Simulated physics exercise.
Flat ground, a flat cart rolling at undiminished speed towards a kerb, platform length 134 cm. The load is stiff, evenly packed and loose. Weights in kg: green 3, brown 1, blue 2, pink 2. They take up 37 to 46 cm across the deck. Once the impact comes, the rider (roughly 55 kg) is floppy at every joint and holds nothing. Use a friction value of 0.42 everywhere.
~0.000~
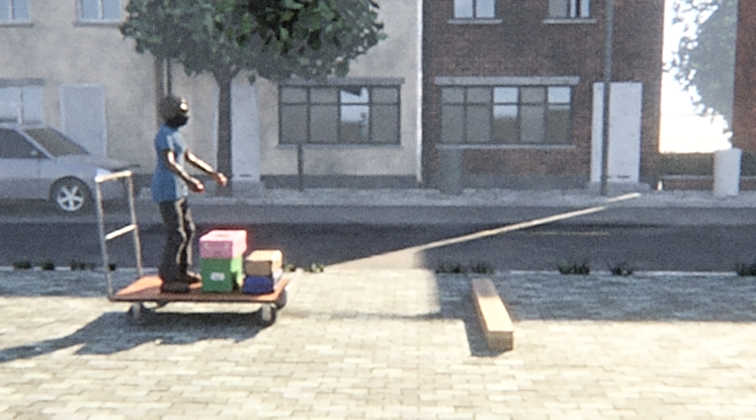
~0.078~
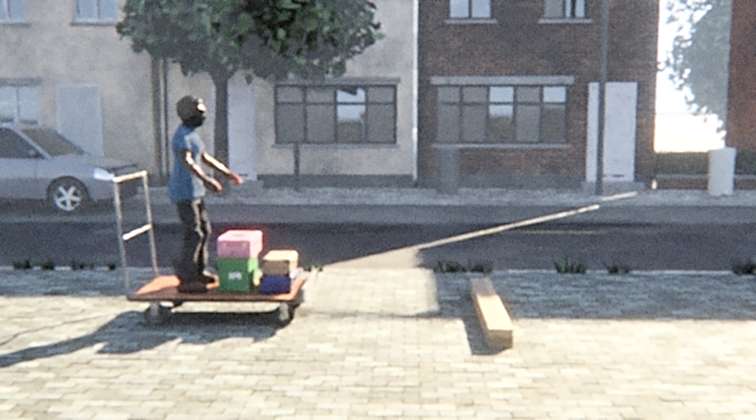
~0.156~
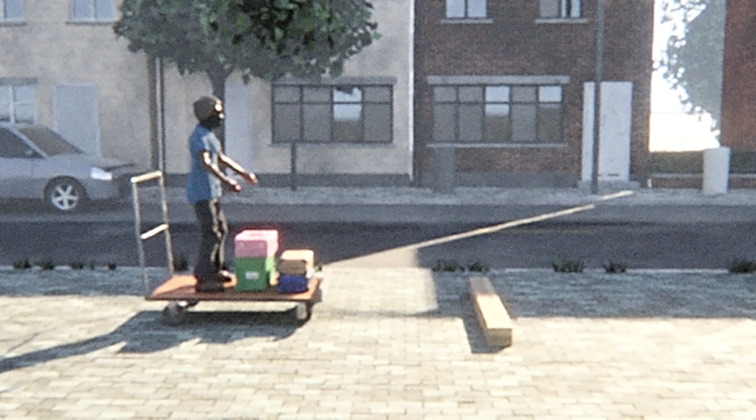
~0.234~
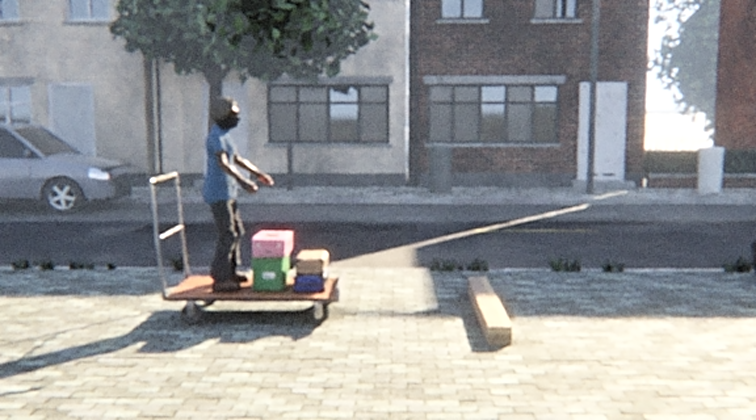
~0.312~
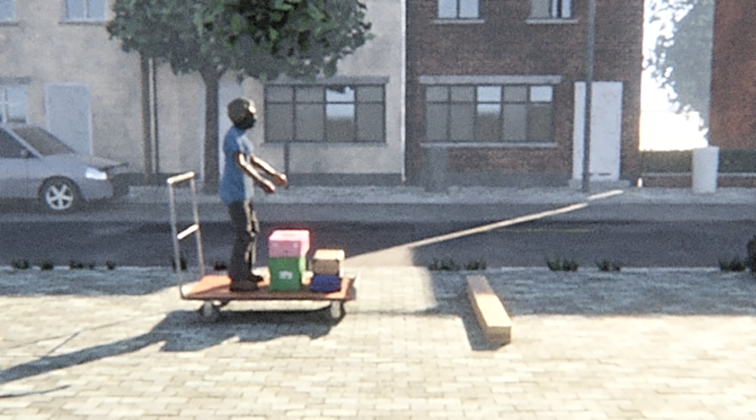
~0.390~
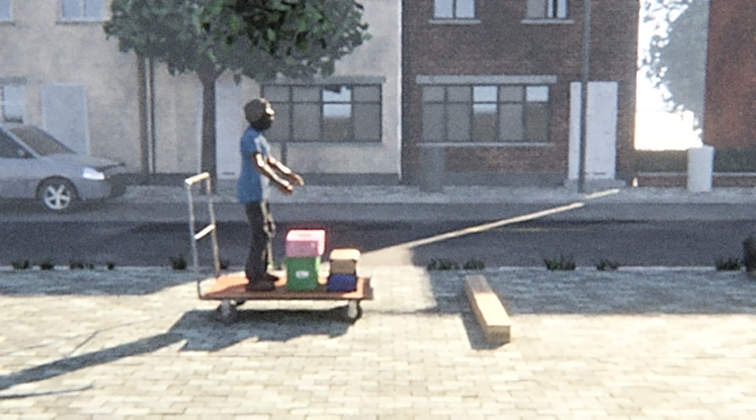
The clip shows a person in a blue shirt standing with arms held forward on a flat cart loaded with colourful boxes, as it rolls steadily right across paving, narrowing the gap to a low wooden beam.
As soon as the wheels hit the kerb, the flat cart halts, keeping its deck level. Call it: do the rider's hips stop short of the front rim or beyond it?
The rider's hips stop short of the front rim.
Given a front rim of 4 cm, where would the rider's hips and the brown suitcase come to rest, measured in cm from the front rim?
You'd see the hips land 30 cm behind and the brown one 70 cm past the front rim.
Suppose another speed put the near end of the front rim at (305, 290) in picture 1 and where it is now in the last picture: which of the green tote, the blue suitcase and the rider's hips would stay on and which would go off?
In that case the green one is kept, the blue one kept, and the hips kept.
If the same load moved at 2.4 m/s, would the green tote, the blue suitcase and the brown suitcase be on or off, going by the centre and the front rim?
Result - green stays aboard, blue stays aboard, brown ends up off.
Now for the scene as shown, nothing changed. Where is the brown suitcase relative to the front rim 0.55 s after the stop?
It's some 35 cm out past the front rim.
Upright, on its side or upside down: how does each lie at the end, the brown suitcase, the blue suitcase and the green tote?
Well, brown lies upside down, blue stands upright, green stands upright.
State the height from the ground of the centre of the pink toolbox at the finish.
15 cm.
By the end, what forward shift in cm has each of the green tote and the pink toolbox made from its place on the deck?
The green one ends 15 cm ahead of its place and the pink one 75 cm ahead.
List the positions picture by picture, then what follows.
The first frame shows hips (169, 189), brown suitcase (263, 264), rim corner (286, 299); 158 cm still to roll.
The second frame shows hips (186, 190), brown suitcase (280, 264), rim corner (303, 299); 145 cm still to roll.
The third frame shows hips (203, 190), brown suitcase (296, 263), rim corner (321, 298); 132 cm still to roll.
The fourth frame shows hips (219, 190), brown suitcase (312, 263), rim corner (338, 298); 119 cm still to roll.
The fifth frame shows hips (236, 190), brown suitcase (328, 263), rim corner (355, 297); 106 cm still to roll.
The sixth frame shows hips (253, 191), brown suitcase (344, 262), rim corner (372, 297); 93 cm still to roll. Speed about 1.7 m/s.
After 0.95 s the deck stops.
After 1.20 s the rider's hips are 69 cm behind the rim, near (404, 208) in the last picture's view.
After 1.50 s the rider's hips are 54 cm behind the rim, near (422, 206) in the last picture's view.
After 1.95 s the rider's hips are 23 cm behind the rim, near (460, 244) in the last picture's view.
At rest, 3.6 s, past the rim, brown suitcase and pink toolbox; behind it, green tote, blue suitcase and the rider's hips.
